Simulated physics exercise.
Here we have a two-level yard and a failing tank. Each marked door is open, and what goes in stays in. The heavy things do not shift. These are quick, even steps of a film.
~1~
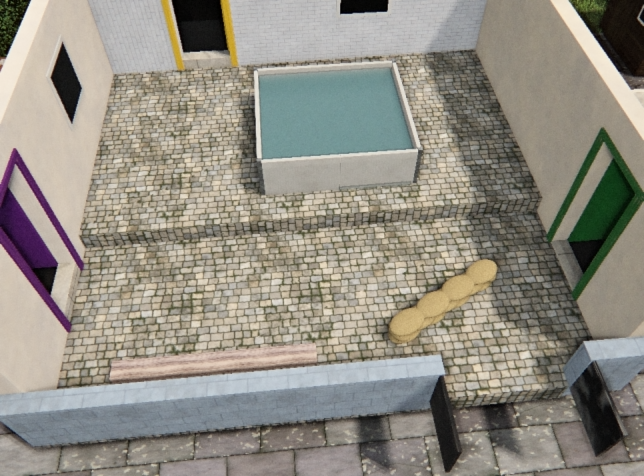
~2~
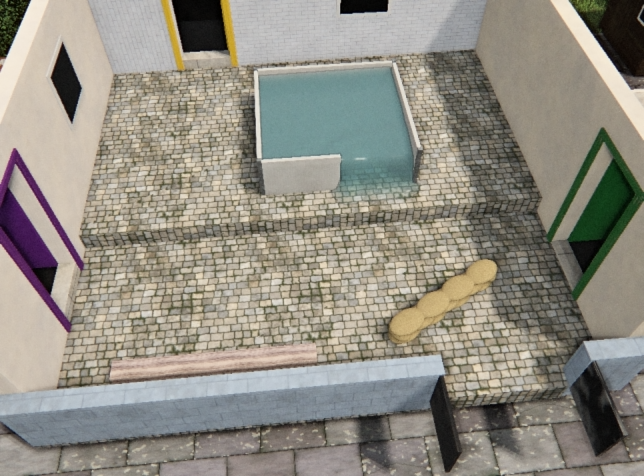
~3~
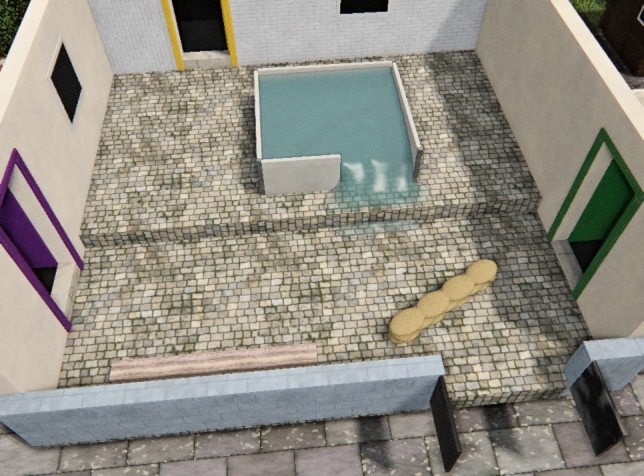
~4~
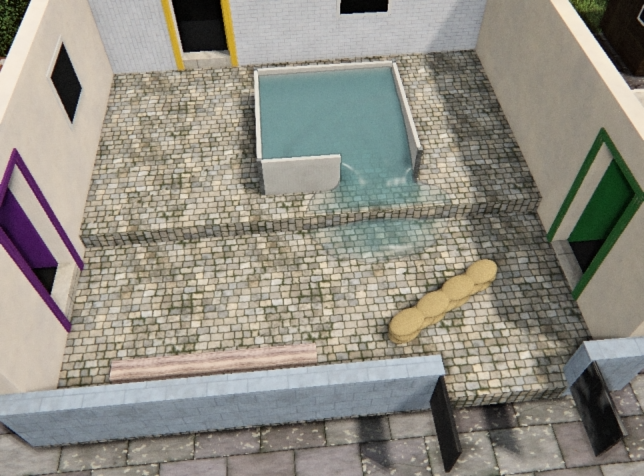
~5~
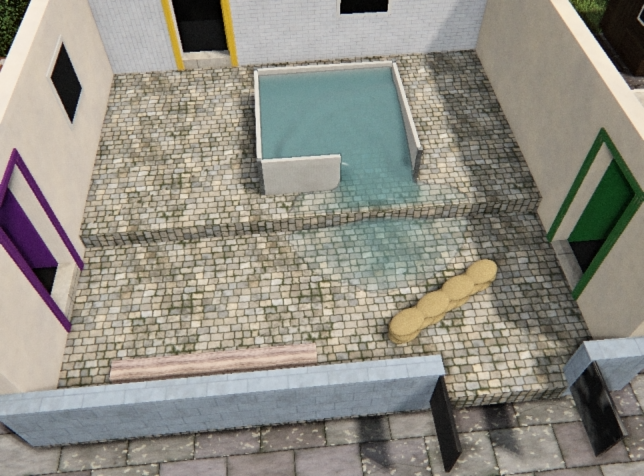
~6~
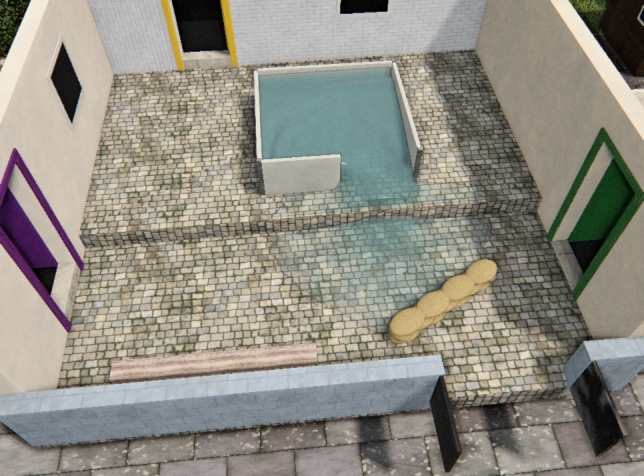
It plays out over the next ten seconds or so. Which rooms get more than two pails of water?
The green door takes more than that; the yellow door stays under that; the purple door stays under that.
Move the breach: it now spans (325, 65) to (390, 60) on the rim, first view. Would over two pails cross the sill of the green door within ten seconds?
Then: The green one lets less in.
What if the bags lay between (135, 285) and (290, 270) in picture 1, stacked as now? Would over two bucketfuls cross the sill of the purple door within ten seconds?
My reading: The purple one lets less in.
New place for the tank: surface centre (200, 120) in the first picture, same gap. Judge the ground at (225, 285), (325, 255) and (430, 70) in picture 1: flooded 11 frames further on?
In that order: Wet, under water, free of water.
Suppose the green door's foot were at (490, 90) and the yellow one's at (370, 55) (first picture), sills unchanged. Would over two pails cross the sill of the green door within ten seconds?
My reading: The green door takes less.
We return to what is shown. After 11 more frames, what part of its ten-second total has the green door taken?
I make it 10 per cent.
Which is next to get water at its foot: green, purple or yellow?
First comes the one in green.
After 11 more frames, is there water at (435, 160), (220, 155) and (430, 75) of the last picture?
As listed: Clear, dry, clear.
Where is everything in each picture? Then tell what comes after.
The first frame shows the tank at (332, 111) is whole and still.
In the second frame, water pours out at (377, 173) and has run to (337, 194).
In the third frame, the front is at (341, 230), out from the gap at (377, 175).
In the fourth frame, water pours out at (376, 176) and has run to (340, 253).
In the fifth frame, water pours out at (376, 176) and has run to (375, 288).
In the sixth frame, water pours out at (376, 176) and has run to (377, 325).
A moment on, water covers 20 % of the floor; the green door not reached, the yellow door not reached, the purple door not reached.
Next, water covers 25 % of the floor; the green door over two buckets in, the yellow door not reached, the purple door not reached.
Then, water covers 40 % of the floor; the green door far over two buckets in, the yellow door not reached, the purple door wet at the sill, nothing in.
Later, water covers 45 % of the floor; the green door far over two buckets in, the yellow door not reached, the purple door under two buckets in.
In the end, water covers 45 % of the floor; the green door far over two buckets in, the yellow door not reached, the purple door under two buckets in.
